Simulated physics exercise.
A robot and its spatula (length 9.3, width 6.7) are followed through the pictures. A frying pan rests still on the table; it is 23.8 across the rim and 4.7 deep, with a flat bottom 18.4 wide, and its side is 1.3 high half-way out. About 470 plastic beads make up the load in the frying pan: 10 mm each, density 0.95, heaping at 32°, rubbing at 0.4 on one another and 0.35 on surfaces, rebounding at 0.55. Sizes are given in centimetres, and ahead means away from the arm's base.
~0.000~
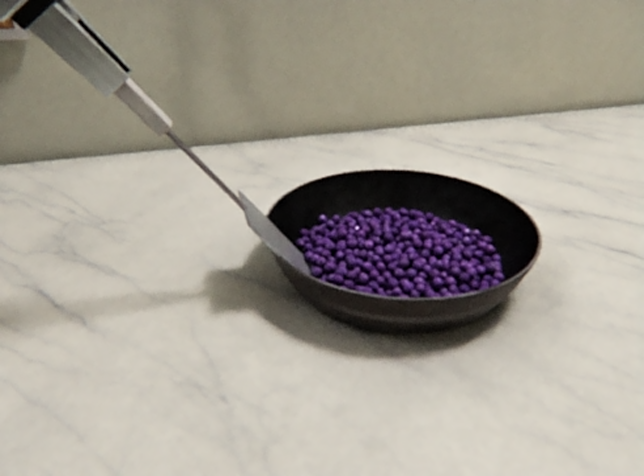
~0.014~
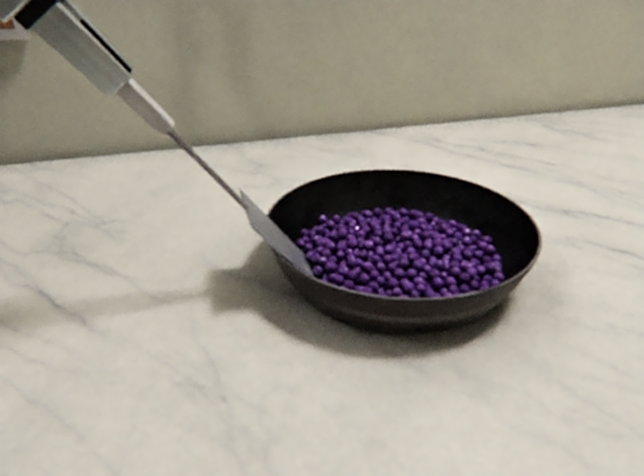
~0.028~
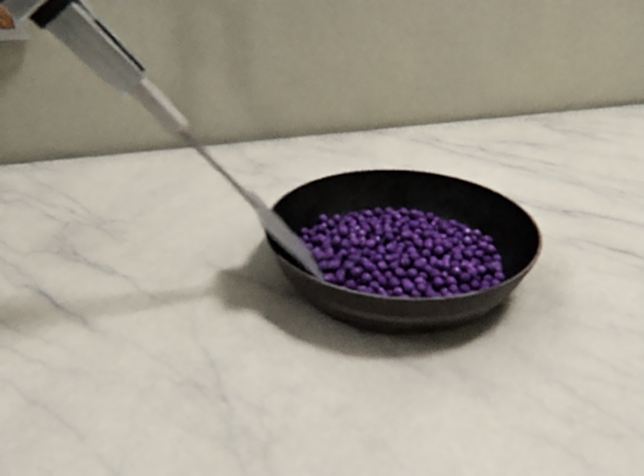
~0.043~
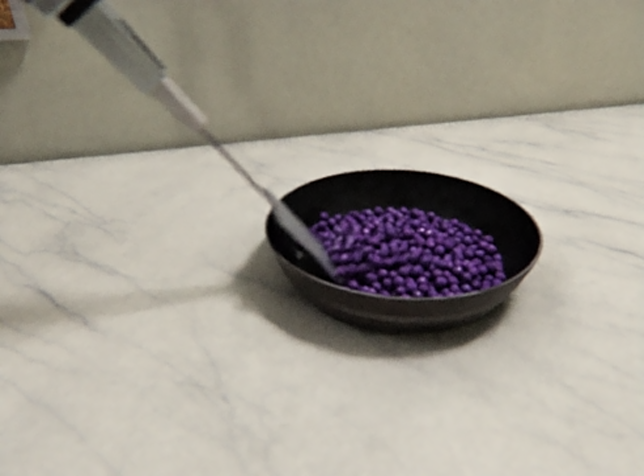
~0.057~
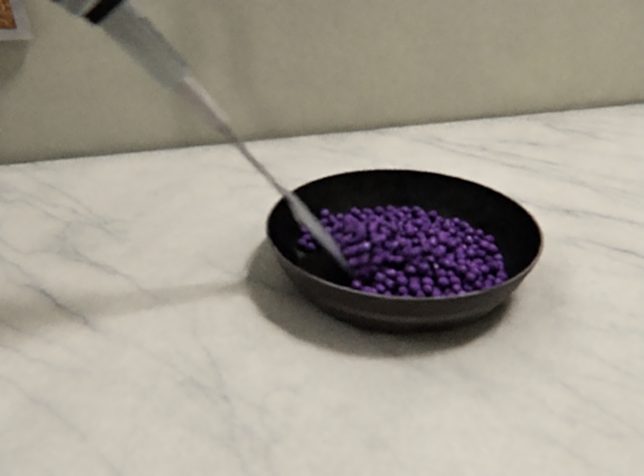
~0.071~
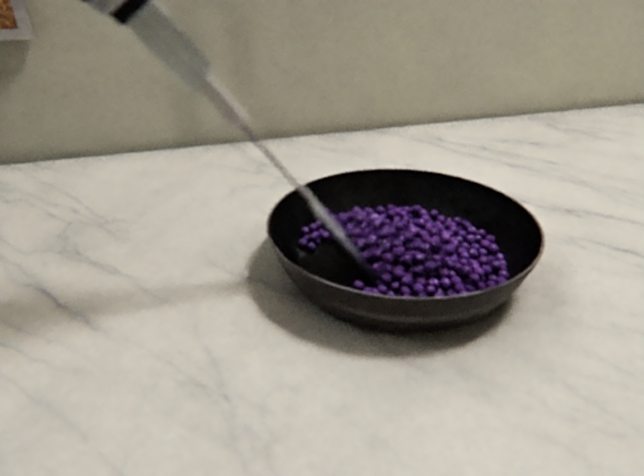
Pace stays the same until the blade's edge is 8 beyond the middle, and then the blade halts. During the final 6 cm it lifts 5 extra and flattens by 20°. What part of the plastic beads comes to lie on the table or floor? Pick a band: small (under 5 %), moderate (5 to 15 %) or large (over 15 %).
The share is moderate, 5 to 15 %.
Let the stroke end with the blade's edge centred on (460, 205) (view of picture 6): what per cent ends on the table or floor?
Something close to 10 in a hundred.
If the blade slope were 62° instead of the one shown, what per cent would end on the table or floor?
Result, estimated: 10 %.
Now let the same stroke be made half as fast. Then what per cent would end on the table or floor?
In that case, around 0 per cent would end on the table or floor.
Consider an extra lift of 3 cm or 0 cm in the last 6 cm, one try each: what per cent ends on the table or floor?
It comes to around 5 per cent on the first try and around 0 per cent on the second.
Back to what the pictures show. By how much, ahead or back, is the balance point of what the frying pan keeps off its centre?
Ahead, by around 3.0 cm.
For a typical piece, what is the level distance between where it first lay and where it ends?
I'd put it at close to 2 centimetres.
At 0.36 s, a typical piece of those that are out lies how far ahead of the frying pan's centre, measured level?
26 cm.
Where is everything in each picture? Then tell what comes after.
In the first frame, the spatula top edge at (243, 207), sloping 54°; upper third of the load around (393, 253), from x 300 to 500, top at y 210; 466 in the frying pan.
In the second frame, the spatula top edge at (245, 206), sloping 54°; upper third of the load around (393, 253), from x 300 to 500, top at y 210.
In the third frame, the spatula top edge at (255, 205), sloping 54°; upper third of the load around (389, 252), from x 300 to 500, top at y 210.
In the fourth frame, the spatula top edge at (272, 203), sloping 54°; upper third of the load around (394, 250), from x 300 to 500, top at y 210.
In the fifth frame, the spatula top edge at (291, 201), sloping 54°; upper third of the load around (394, 245), from x 300 to 500, top at y 210.
In the sixth frame, the spatula top edge at (309, 198), sloping 54°; upper third of the load around (397, 244), from x 305 to 505, top at y 210; 466 in the frying pan.
After 0.11 s, sloping 54°, highest piece 6 above the table; 466 in the frying pan.
After 0.14 s, sloping 47°, highest piece 7 above the table; 466 in the frying pan.
After 0.36 s, sloping 34°, highest piece 4 above the table; 417 in the frying pan, 48 on the table or floor, 1 on the blade or in flight.
After 1.41 s, sloping 34°, highest piece 4 above the table; 417 in the frying pan, 49 on the table or floor.
In the end, 417 in the frying pan, 49 on the table or floor. That is 11 % on the table or floor.
